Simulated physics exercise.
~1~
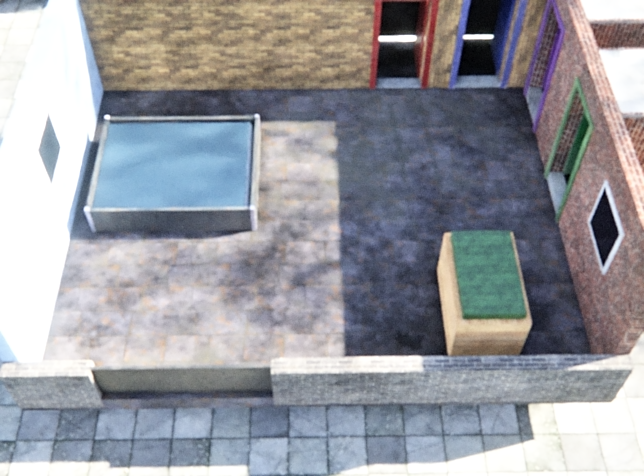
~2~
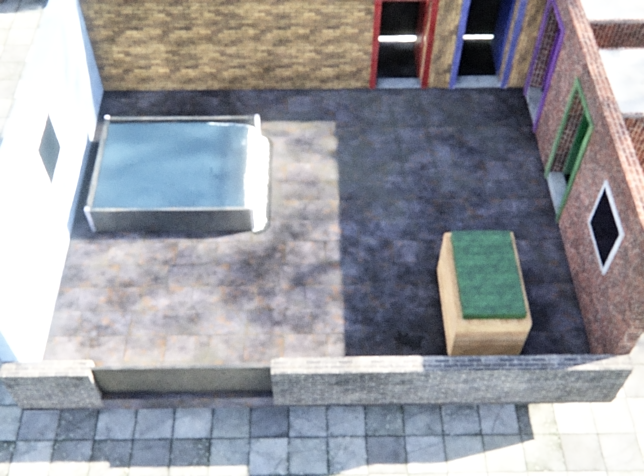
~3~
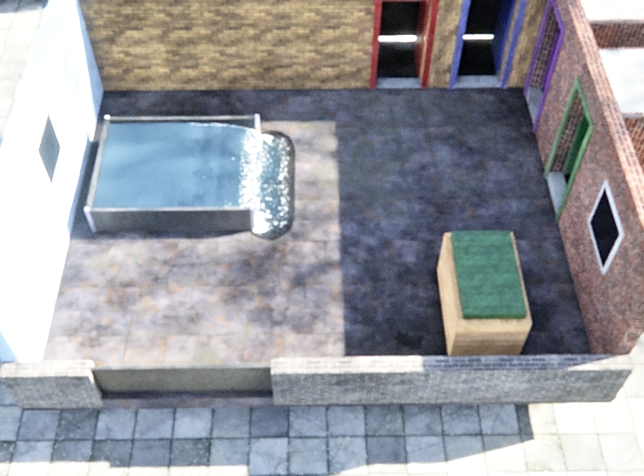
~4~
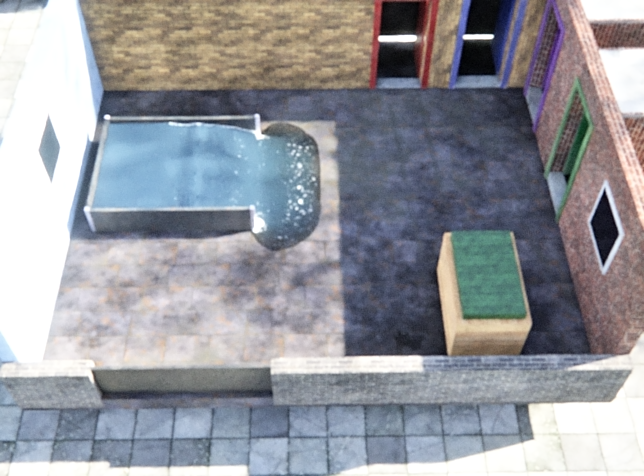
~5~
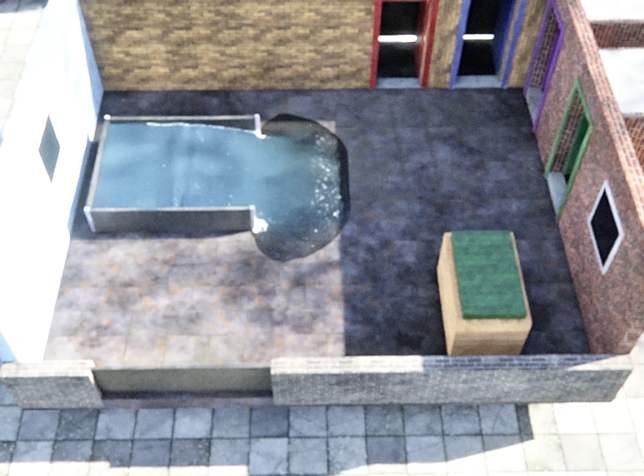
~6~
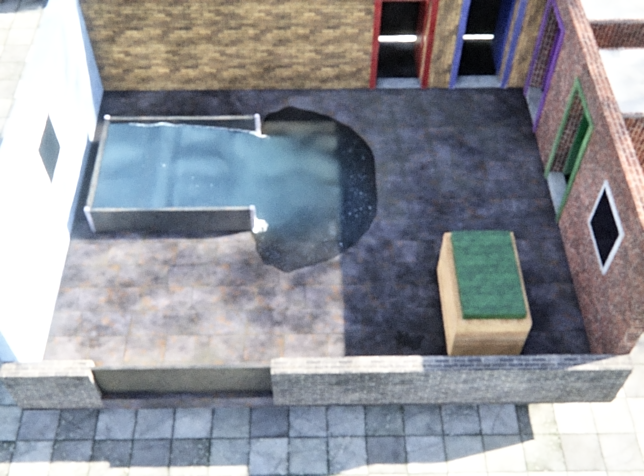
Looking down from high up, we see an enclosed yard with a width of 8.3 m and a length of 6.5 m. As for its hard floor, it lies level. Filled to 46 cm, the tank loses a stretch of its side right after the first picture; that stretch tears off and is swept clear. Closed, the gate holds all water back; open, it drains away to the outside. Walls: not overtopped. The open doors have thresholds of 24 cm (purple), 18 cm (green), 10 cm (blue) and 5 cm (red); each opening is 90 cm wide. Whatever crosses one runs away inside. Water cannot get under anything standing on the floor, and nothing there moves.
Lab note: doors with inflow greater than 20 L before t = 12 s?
One by one: The purple door will see an amount within the limit come in. The green door will see an amount within the limit come in. The blue door will see too much water come in. The red door will see too much water come in.
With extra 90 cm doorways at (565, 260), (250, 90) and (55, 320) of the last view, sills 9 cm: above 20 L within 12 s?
Taking them in order, the first gets enough, the second too little and the third too little.
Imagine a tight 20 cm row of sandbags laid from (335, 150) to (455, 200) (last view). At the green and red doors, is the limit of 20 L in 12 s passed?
So the green door comes out low enough while the red door comes out too high.
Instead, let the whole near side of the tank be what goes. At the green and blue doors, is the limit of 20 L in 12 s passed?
Outcome at green: Not exceeded; outcome at blue: Not exceeded.
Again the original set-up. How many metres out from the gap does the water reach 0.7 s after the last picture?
Around 4.0 metres.
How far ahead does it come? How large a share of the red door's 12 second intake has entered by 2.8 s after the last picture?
Roughly 15 percent is in by then.
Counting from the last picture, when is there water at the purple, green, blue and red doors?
Purple = 1.8 s, green = 1.3 s, blue = 1.8 s, red = 1.2 s.
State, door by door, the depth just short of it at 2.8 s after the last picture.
Door by door in cm, purple shows 20, green shows 17, blue shows 10, red shows 9.
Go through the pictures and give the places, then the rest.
Still water, 46 cm deep, in the tank at (177, 164), in the first picture.
Water pours out at (255, 176) and has run 1.1 m, to (260, 230); typically 3 cm deep outside, 46 cm at the tank's back, in the second picture.
The front is at (274, 235), 1.3 m from the gap at (255, 177); 1.2 m2 of floor is under water; 46 cm left at the back of the tank, in the third picture.
The front is at (292, 241), 1.5 m from the gap at (255, 177); 2.5 m2 of floor is under water; 46 cm left at the back of the tank, in the fourth picture.
Water pours out at (255, 177) and has run 1.8 m, to (327, 237); typically 6 cm deep outside, 46 cm at the tank's back, in the fifth picture.
The front is at (369, 218), 2.2 m from the gap at (255, 178); 5.4 m2 of floor is under water; 46 cm left at the back of the tank, in the sixth picture.
Then, 0.7 s after the last picture water covers 30 % of the floor and is deepest (20 cm) near (264, 205); purple door not reached, green door not reached, blue door not reached, red door not reached.
Then, 1.5 s after the last picture water covers 45 % of the floor and is deepest (18 cm) near (265, 198); purple door not reached, green door 8 cm at the sill, 0 L in, blue door not reached, red door 8 cm at the sill, 0 L in.
Then, 2.8 s after the last picture water covers 55 % of the floor and is deepest (29 cm) near (528, 104); purple door 20 cm at the sill, 0 L in, green door 17 cm at the sill, 0 L in, blue door 10 cm at the sill, 0 L in, red door 9 cm at the sill, 9 L in.
Then, 6.3 s after the last picture water covers 70 % of the floor and is deepest (14 cm) near (557, 307); purple door 11 cm at the sill, 2 L in, green door 9 cm at the sill, 1 L in, blue door 10 cm at the sill, 49 L in, red door 10 cm at the sill, 34 L in.
Then, 11.3 s after the last picture water covers 95 % of the floor and is deepest (10 cm) near (37, 385); purple door 6 cm at the sill, 2 L in, green door 6 cm at the sill, 1 L in, blue door 6 cm at the sill, 50 L in, red door 4 cm at the sill, 53 L in.
